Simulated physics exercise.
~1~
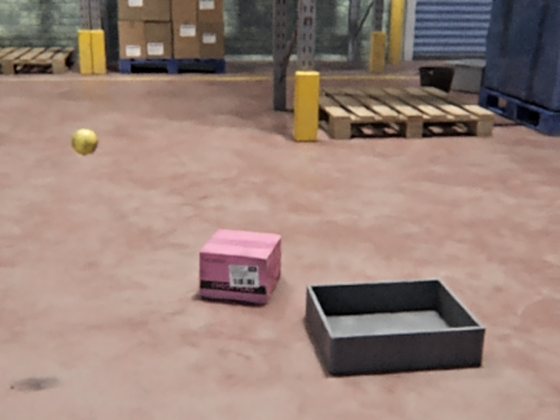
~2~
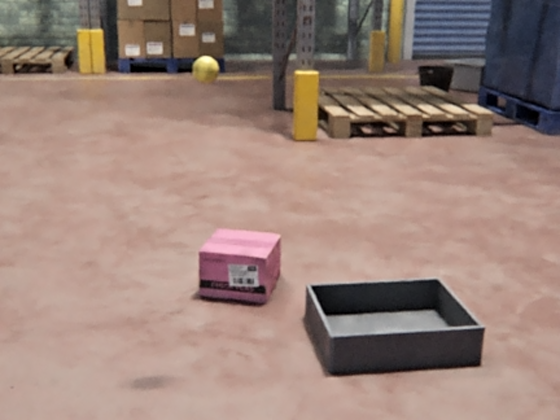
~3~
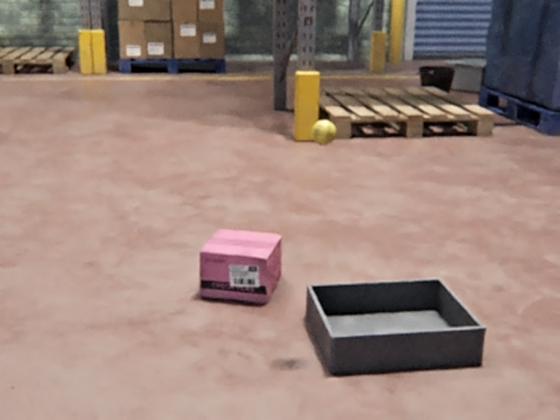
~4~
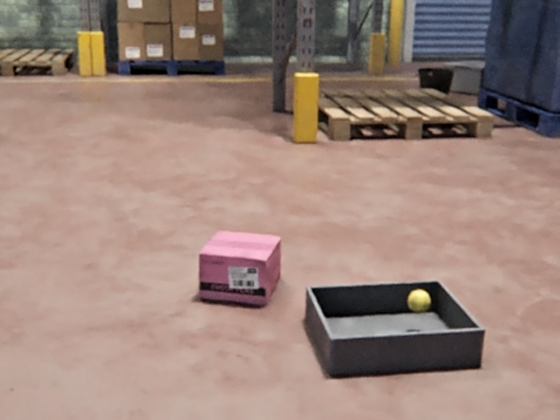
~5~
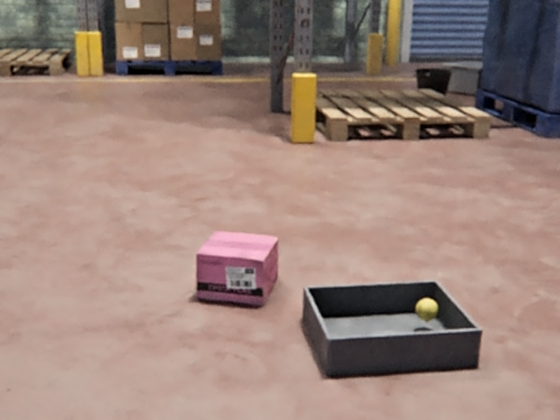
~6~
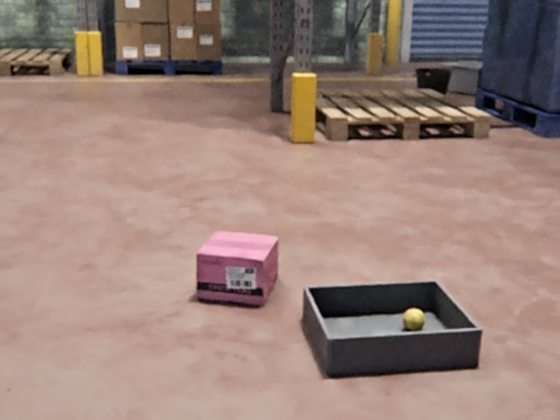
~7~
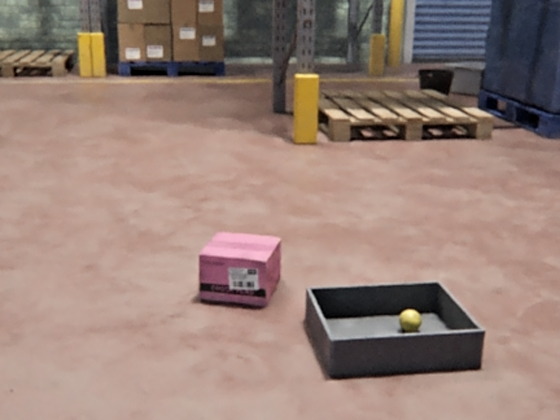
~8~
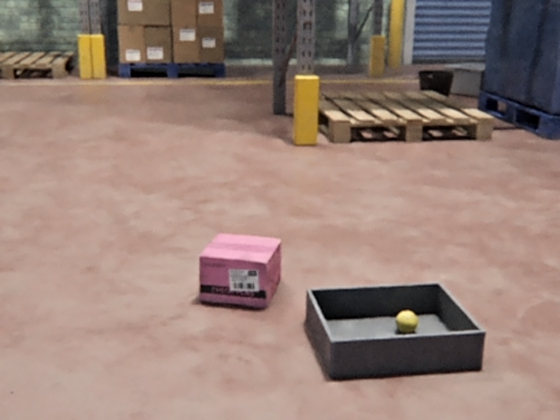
Yellow ball arcing rightward over a pink parcel, dropping into an open dark box on a warehouse floor and settling inside.
